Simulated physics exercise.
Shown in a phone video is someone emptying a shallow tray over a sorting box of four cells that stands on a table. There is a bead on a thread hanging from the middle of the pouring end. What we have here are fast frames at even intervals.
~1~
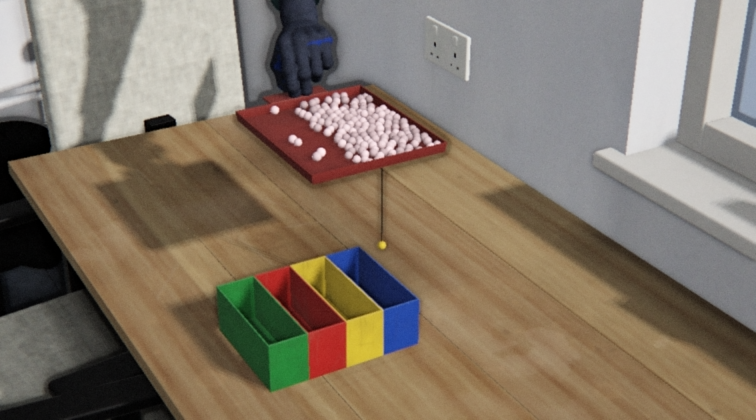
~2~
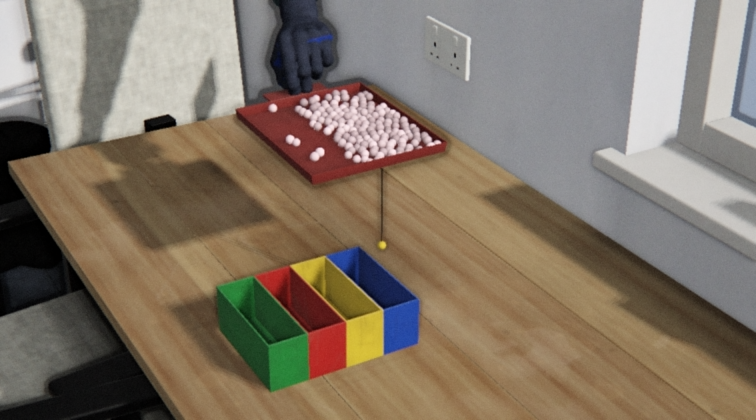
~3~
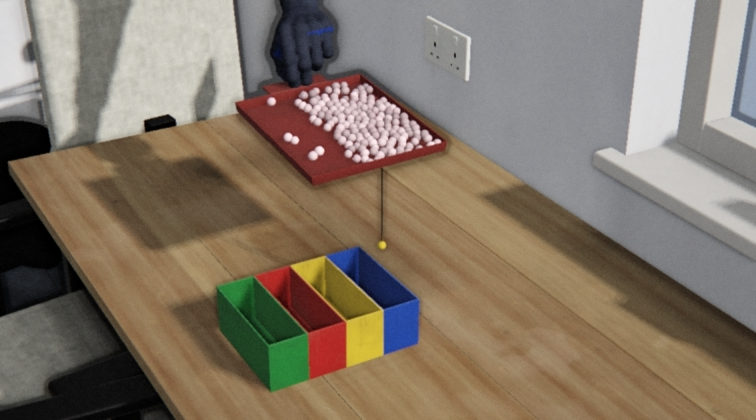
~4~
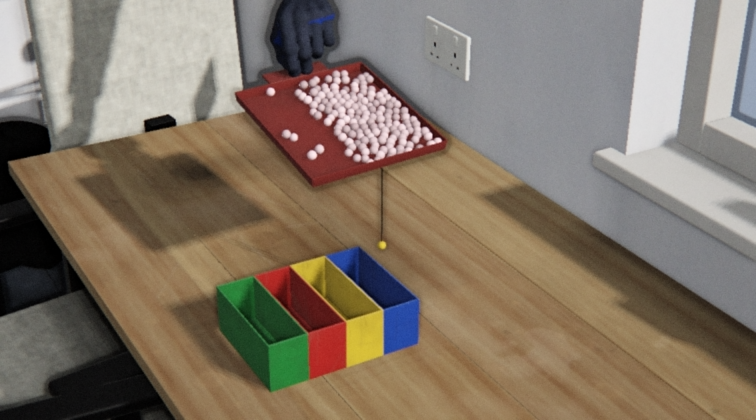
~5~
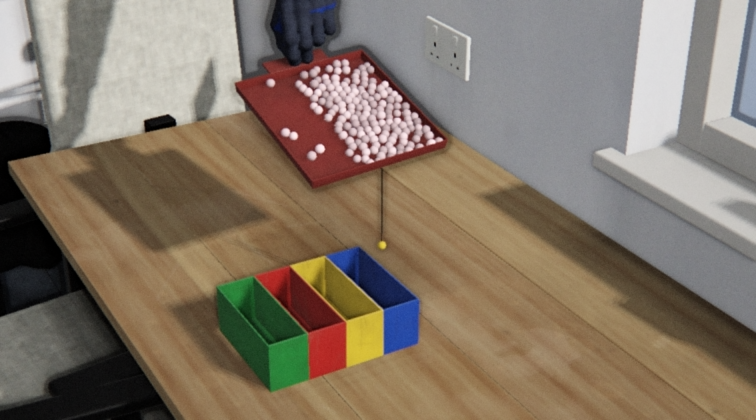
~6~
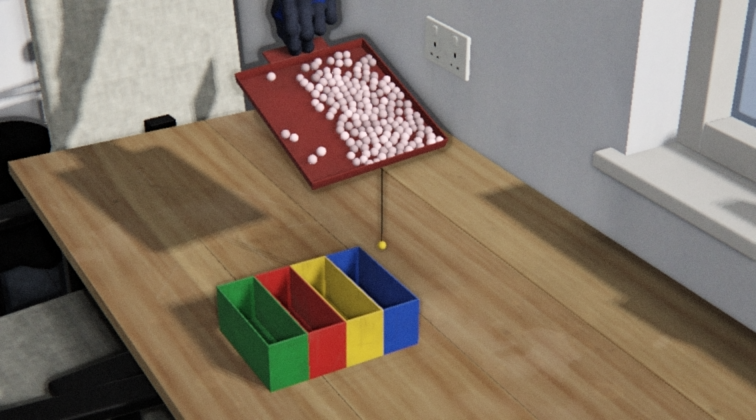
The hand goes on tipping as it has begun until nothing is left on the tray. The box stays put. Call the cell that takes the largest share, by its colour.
Most goes to the yellow cell.
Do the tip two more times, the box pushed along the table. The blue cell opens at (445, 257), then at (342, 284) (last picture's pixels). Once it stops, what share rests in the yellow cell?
10 per cent the first time, 10 per cent the second time.
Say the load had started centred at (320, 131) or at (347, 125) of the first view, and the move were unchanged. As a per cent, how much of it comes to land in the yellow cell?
First some 50, then 50 per cent.
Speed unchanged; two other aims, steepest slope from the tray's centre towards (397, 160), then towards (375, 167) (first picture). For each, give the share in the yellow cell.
Around 0 percent for the first aim and around 20 percent for the second.
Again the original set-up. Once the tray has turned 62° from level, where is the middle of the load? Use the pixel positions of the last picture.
Somewhere near pixel (357, 146).
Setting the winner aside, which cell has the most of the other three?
Second place goes to the blue one.
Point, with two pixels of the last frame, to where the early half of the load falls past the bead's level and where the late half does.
Near (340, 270) to start, and near (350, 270) afterwards.
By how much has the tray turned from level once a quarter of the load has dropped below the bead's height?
Roughly 85 degrees from level.
Soon, tray tipped steeply; nearly all on the tray; a stray few in the yellow cell; a stray few in the red cell; a small part falling or outside the box.
A while on, tray tipped right over; a small part on the tray; about a third in the yellow cell; about a quarter in the blue cell; a stray few in the red cell; a stray few in the green cell; about a quarter falling or outside the box.
Towards the end, tray tipped past a quarter turn; about half in the yellow cell; about a quarter in the blue cell; a small part in the red cell; a stray few in the green cell; about a quarter falling or outside the box.
Finally, tray tipped past a quarter turn; about half in the yellow cell; about a quarter in the blue cell; a small part in the red cell; a stray few in the green cell; about a quarter outside the box.
